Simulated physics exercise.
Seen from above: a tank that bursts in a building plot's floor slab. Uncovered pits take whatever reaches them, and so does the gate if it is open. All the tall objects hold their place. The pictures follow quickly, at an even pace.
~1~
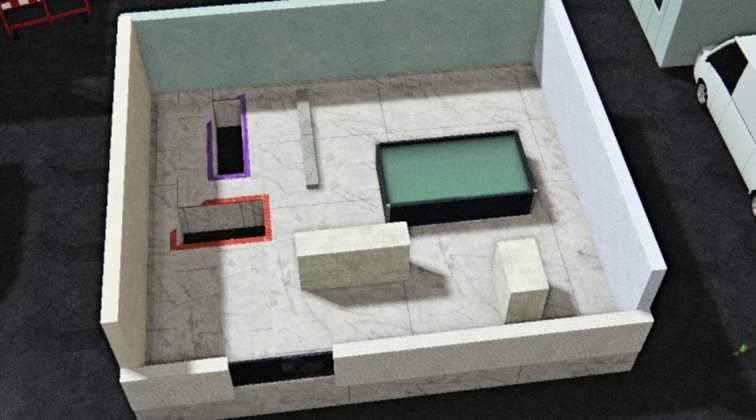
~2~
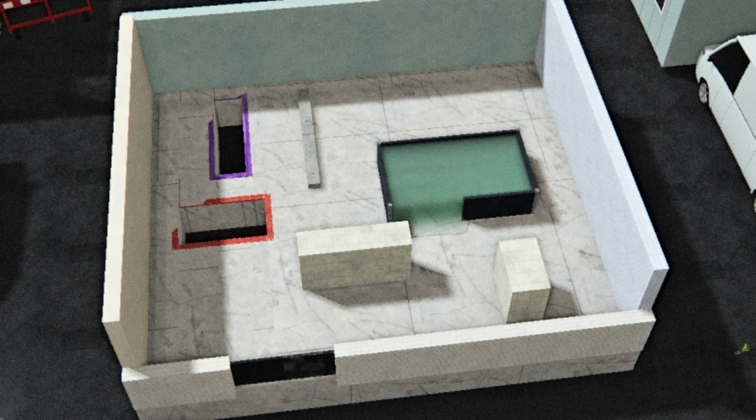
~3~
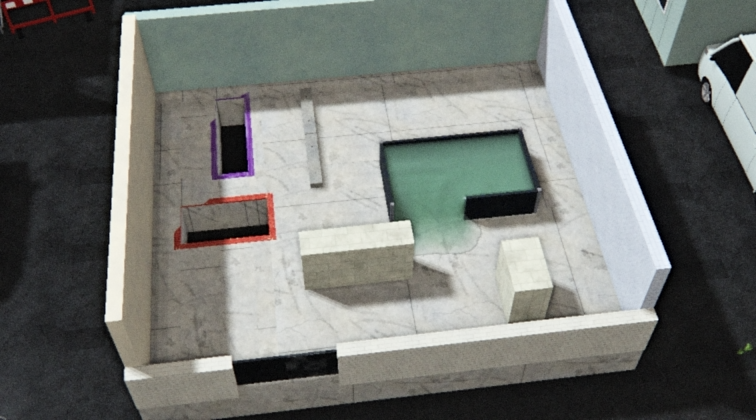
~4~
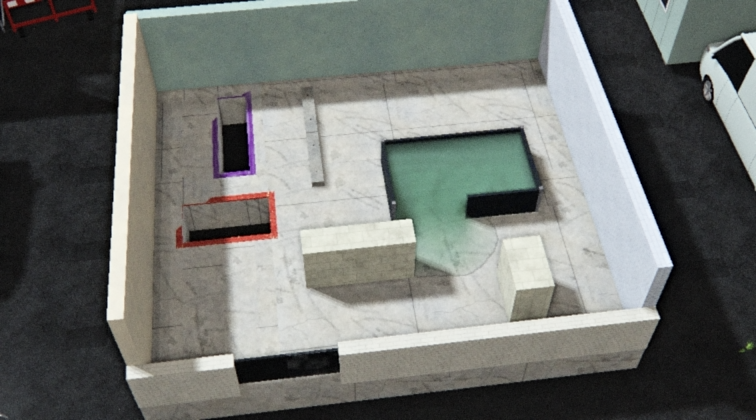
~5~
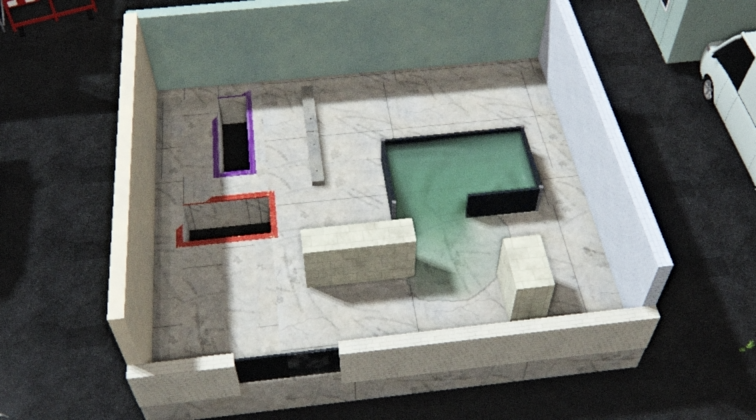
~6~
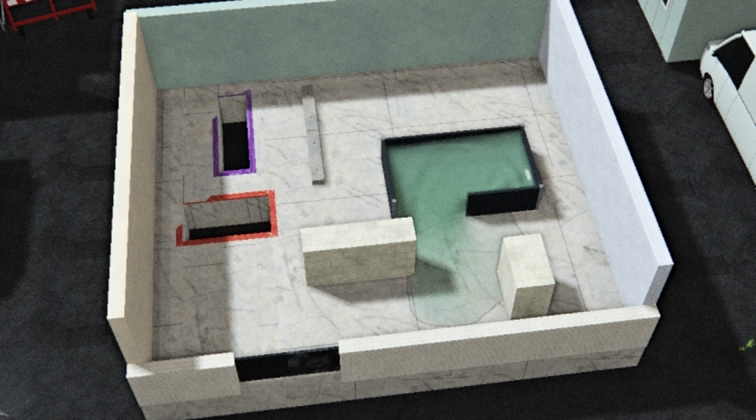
To begin with, a dark-sided tank of green water stands whole and still inside a walled plot, seen from above. Then a gap opens in the left part of its near side, and water pours out, spreading over the pale floor and running between two cream blocks toward the near wall.
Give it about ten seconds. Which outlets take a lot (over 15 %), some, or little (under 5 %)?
One by one: The gate takes less than 5 %; the purple pit takes less than 5 %; the red pit takes more than 15 %.
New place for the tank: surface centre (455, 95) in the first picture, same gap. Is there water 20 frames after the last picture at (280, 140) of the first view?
At that place: Not flooded.
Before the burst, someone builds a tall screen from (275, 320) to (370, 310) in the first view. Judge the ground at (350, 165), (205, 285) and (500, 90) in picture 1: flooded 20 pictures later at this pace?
In turn: Dry, covered, not flooded.
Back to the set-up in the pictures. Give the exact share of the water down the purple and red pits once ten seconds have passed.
In turn 2 and 18 per cent.
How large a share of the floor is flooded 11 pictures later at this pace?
About 25 per cent.
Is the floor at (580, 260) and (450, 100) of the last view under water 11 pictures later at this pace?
In turn: Wet, dry.
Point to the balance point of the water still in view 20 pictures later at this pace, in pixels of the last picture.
Close to (433, 252).
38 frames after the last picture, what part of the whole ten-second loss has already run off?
Near 40 in a hundred.
A moment on, water covers 15 % of the floor; the gate 0 %, the purple pit 0 %, the red pit 0 %.
Next, water covers 25 % of the floor; the gate 0 %, the purple pit 0 %, the red pit 1 %.
Then, water covers 45 % of the floor; the gate 0 %, the purple pit 0 %, the red pit 4 %.
Later, water covers 55 % of the floor; the gate 0 %, the purple pit 1 %, the red pit 8 %.
In the end, water covers 65 % of the floor; the gate 0 %, the purple pit 2 %, the red pit 19 %.
